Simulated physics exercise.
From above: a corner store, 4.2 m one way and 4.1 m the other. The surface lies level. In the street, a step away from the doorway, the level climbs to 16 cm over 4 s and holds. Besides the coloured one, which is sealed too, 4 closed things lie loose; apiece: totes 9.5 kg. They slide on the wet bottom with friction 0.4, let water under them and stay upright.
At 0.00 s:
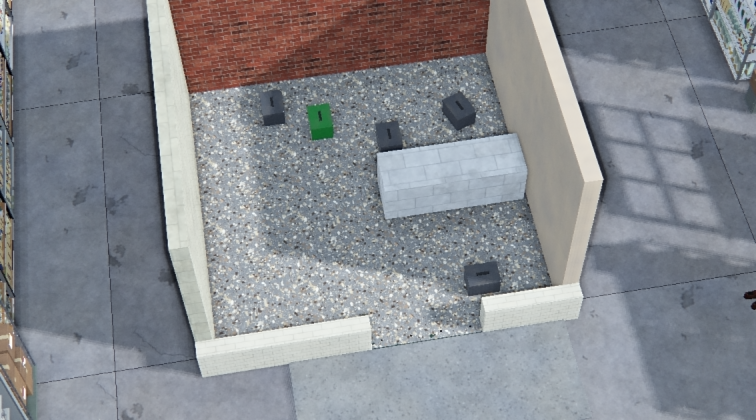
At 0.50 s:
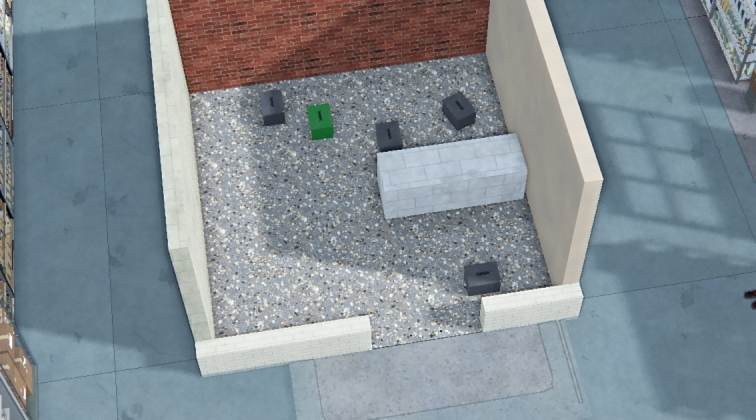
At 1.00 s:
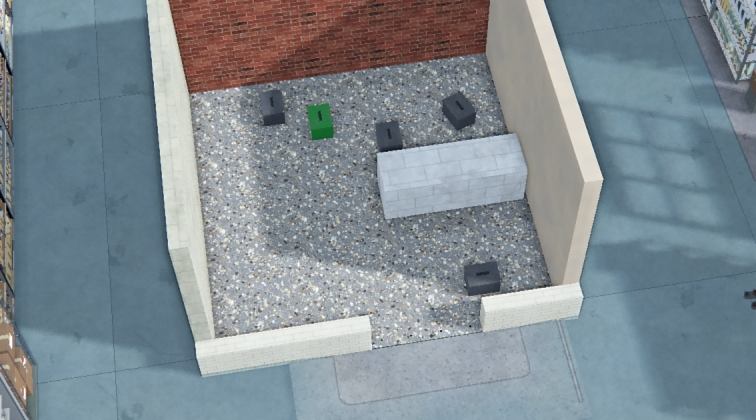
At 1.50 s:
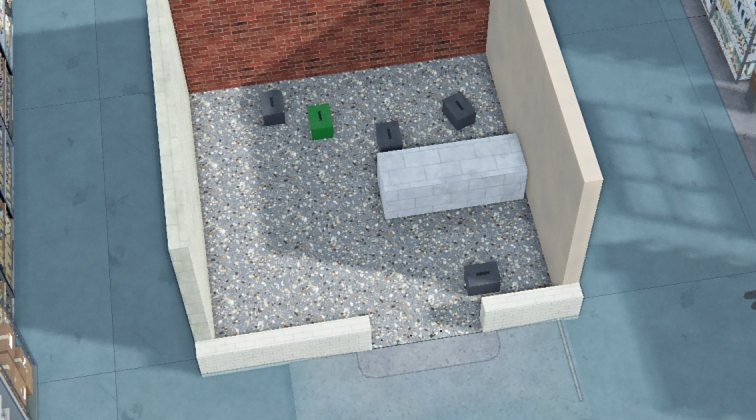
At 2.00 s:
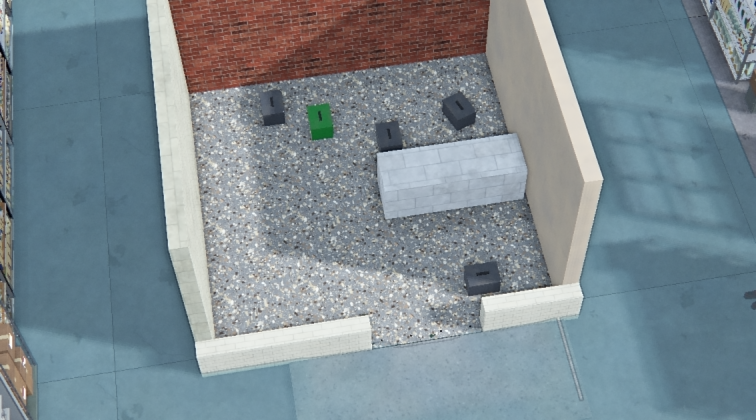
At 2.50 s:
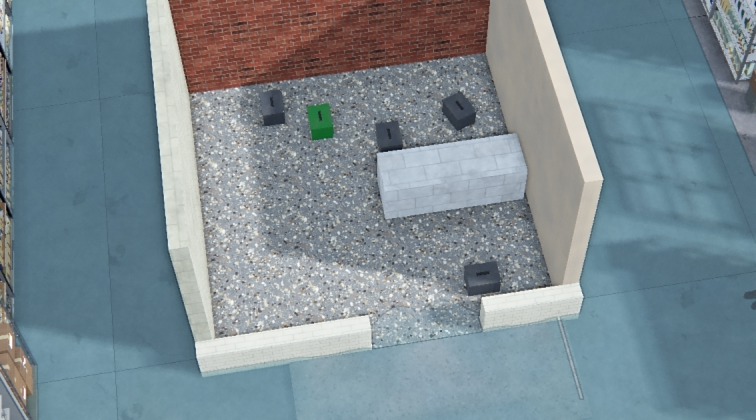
A walled store with a brick back wall stayed still as shallow water spread over the street around it, then crept just inside the doorway, while the green box and four dark ones never moved.
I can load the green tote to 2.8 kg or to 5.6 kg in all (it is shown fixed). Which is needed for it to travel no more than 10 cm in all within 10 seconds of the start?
Verdict: Only the larger load is enough.
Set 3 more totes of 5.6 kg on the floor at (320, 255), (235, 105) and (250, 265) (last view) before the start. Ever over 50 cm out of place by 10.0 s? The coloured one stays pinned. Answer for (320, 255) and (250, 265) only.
In that order: More, less.
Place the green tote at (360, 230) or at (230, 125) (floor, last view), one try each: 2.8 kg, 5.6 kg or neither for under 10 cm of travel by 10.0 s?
In that order: Neither holds; neither holds.
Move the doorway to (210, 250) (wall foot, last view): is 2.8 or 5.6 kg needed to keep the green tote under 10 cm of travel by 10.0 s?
In that case neither weight holds it.
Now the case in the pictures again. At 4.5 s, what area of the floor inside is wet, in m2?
About 4.0 m2.
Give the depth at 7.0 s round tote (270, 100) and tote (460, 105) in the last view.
Roughly 2 and 0 cm.
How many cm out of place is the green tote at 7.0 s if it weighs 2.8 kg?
Roughly 30 cm.
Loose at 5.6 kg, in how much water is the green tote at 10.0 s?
Roughly 4 cm.
After 3.5 s the green tote would be 0 cm from its start with 2.8 kg and 0 cm from its start with 5.6 kg; 0 cm of water round it then.
After 4.5 s the green tote would be 0 cm from its start with 2.8 kg and 0 cm from its start with 5.6 kg; 0 cm of water round it then.
After 7.0 s the green tote would be 33 cm from its start with 2.8 kg and 0 cm from its start with 5.6 kg; 2 cm of water round it then.
After 10.0 s the green tote would be 98 cm from its start with 2.8 kg and 1 cm from its start with 5.6 kg; 4 cm of water round it then.
